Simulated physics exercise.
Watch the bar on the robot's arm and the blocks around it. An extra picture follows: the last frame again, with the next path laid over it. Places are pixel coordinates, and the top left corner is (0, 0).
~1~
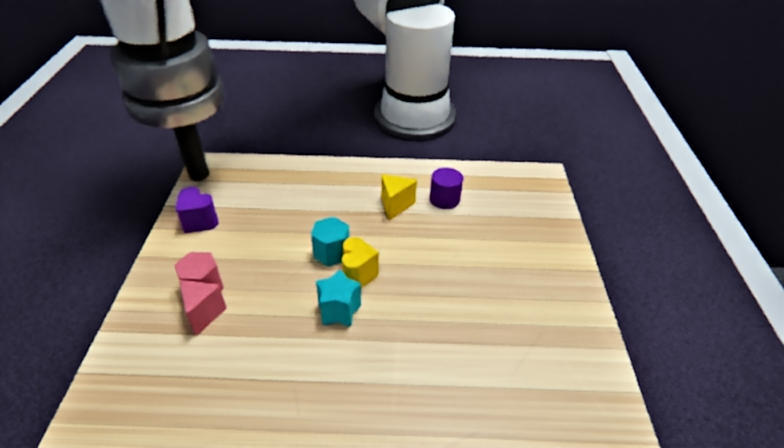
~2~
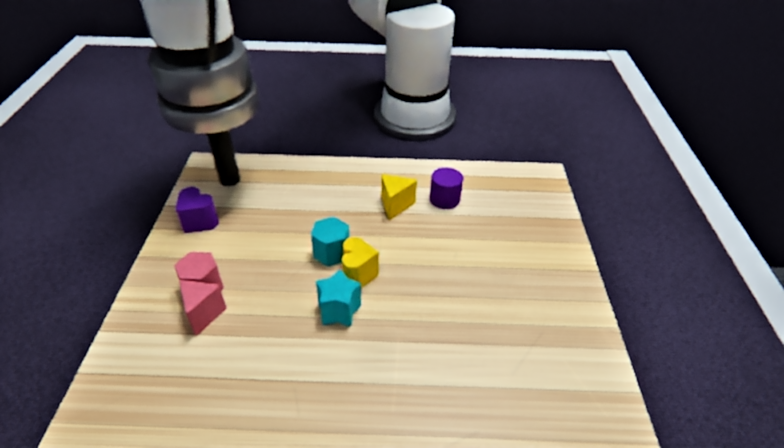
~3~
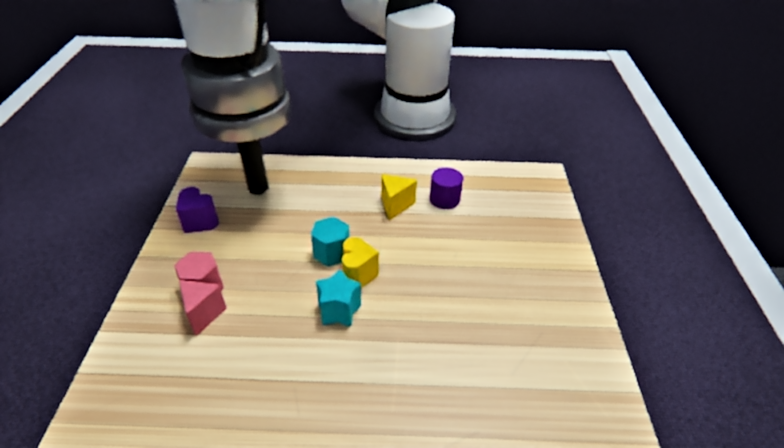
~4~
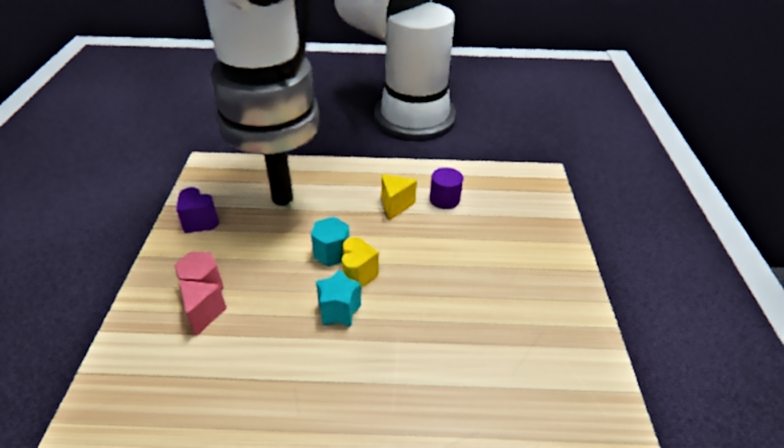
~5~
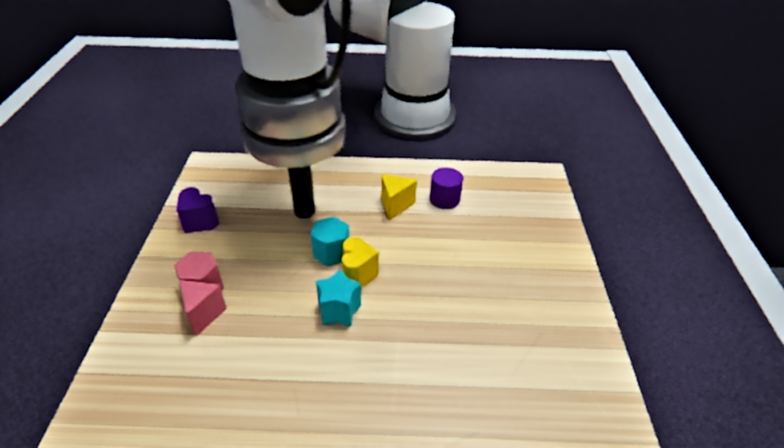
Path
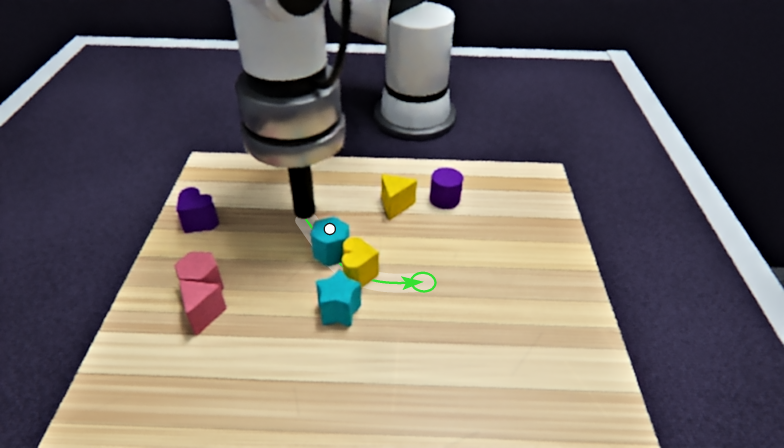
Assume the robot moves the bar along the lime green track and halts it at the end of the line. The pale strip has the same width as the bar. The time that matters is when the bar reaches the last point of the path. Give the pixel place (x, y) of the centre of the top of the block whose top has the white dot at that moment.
So, by the moment the path ends, you'll find the top centre of the block whose top has the white dot at (443, 280).
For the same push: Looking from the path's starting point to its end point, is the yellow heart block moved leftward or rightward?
Towards the right-hand side.
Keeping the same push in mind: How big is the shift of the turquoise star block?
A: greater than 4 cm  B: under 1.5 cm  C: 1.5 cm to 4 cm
I choose B.
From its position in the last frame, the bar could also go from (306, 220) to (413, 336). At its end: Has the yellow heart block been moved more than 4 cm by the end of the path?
Yes, it checks out.
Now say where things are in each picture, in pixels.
In the first picture, bar's lower end at (199, 175); turquoise hexagon at (330, 229); turquoise star block at (337, 287); yellow heart block at (358, 251).
In the second picture, bar at (230, 180); blocks still.
In the third picture, bar at (258, 188); blocks still.
In the fourth picture, bar at (283, 199); blocks still.
In the fifth picture, bar at (305, 212); turquoise hexagon at (330, 229); turquoise star block at (337, 287); yellow heart block at (358, 251).
Drawn move, from (306, 220) through (329, 251) and (367, 279) to (423, 282); the dot is on the turquoise hexagon.
What follows on the original path. One third of the way, bar at (328, 244); turquoise hexagon at (349, 242), turned 35° anticlockwise; yellow heart block at (371, 260), turned 35° clockwise.
Two thirds of the way, bar at (368, 271); turquoise hexagon at (395, 267), turned 45° anticlockwise; yellow heart block at (414, 289), turned 60° clockwise.
At the end, bar at (424, 274); turquoise hexagon at (443, 280); turquoise star block still; yellow heart block at (437, 307), turned 105° clockwise.
